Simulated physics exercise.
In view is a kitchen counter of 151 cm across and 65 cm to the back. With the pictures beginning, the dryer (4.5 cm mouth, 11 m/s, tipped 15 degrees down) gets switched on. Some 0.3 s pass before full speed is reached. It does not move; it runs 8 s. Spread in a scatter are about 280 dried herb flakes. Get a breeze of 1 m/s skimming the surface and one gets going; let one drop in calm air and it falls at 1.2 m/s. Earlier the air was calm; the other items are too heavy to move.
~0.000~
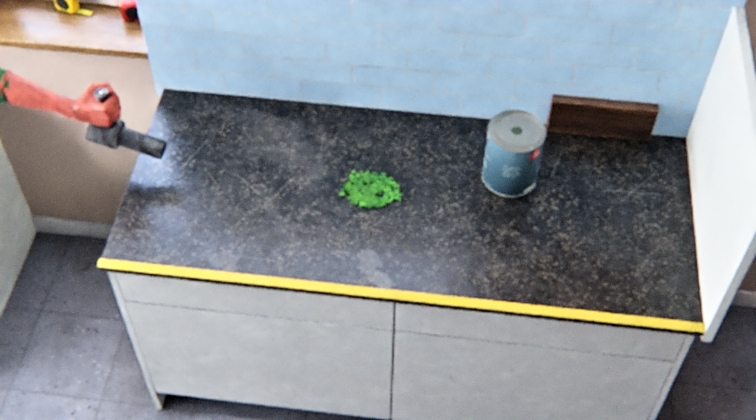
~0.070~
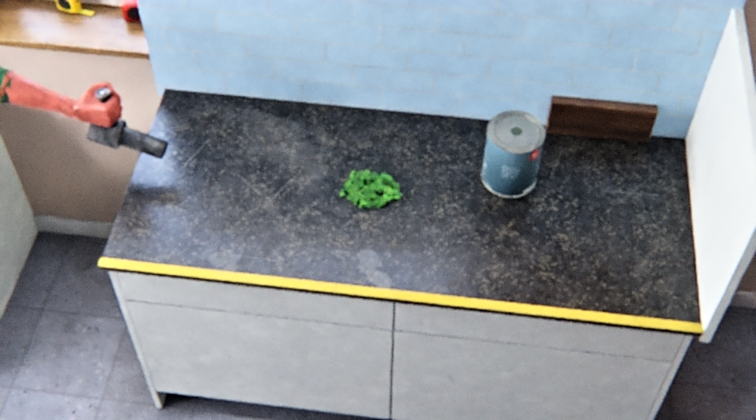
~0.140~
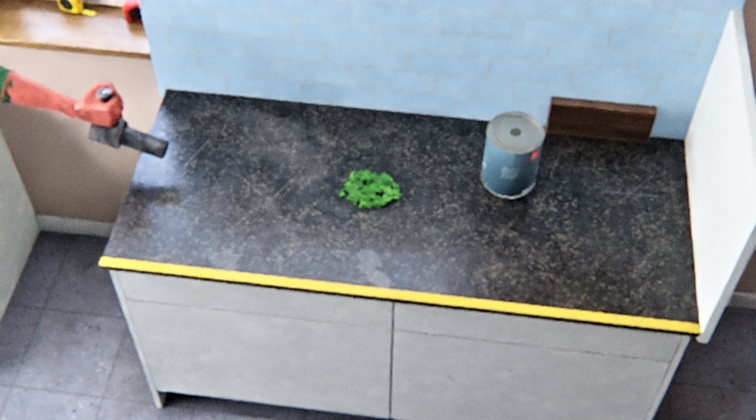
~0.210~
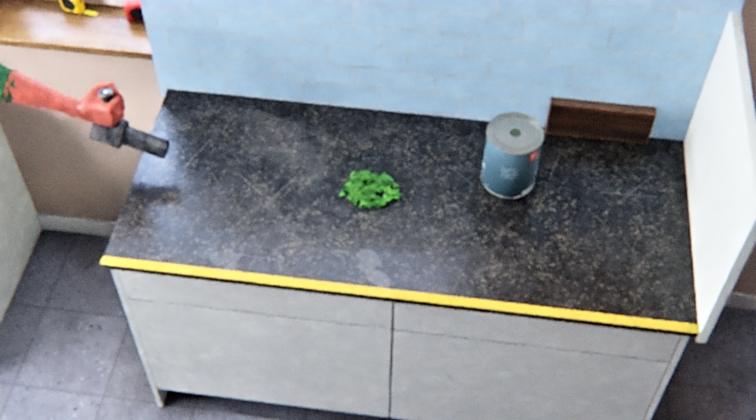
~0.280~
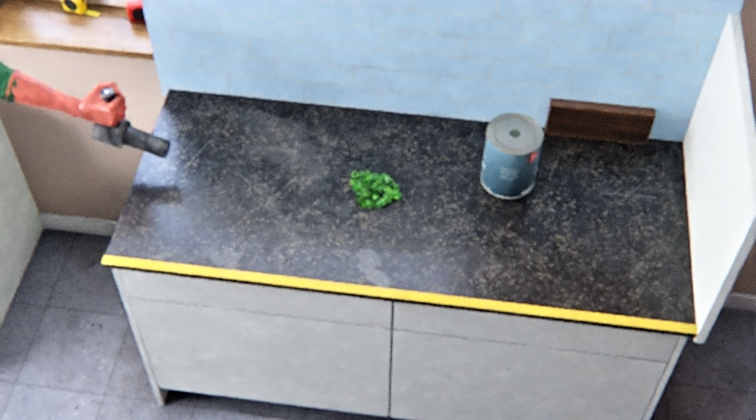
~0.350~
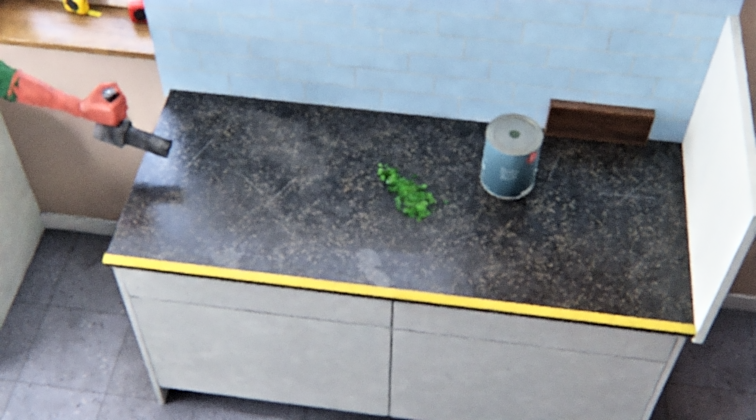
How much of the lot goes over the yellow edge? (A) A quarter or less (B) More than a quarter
Answer: A.
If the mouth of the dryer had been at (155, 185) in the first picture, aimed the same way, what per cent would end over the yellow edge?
It would be near 0 %.
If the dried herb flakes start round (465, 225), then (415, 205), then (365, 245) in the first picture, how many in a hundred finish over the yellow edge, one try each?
It goes 40 %, then 20 %, then 100 %.
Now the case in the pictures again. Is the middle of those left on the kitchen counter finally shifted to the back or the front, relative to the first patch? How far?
Toward the rear, roughly 25 cm.
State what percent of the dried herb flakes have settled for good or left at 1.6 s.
About 30 %.
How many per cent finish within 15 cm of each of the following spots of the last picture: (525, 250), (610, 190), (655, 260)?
I would say some 0 %, 15 % and 15 % respectively.
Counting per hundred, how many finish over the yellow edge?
I'd estimate around 4 %.
After 1.6 s, 3 % are over the yellow edge; the middle of those still in play is near (617, 199); 27 % have settled or left.
After 2.6 s, 3 % are over the yellow edge; the middle of those still in play is near (665, 190); 40 % have settled or left.
After 4.4 s, 3 % are over the yellow edge; the middle of those still in play is near (671, 159); 48 % have settled or left.
After 8.0 s, at the end, 4 % are over the yellow edge; the middle of those still in play is near (676, 154).
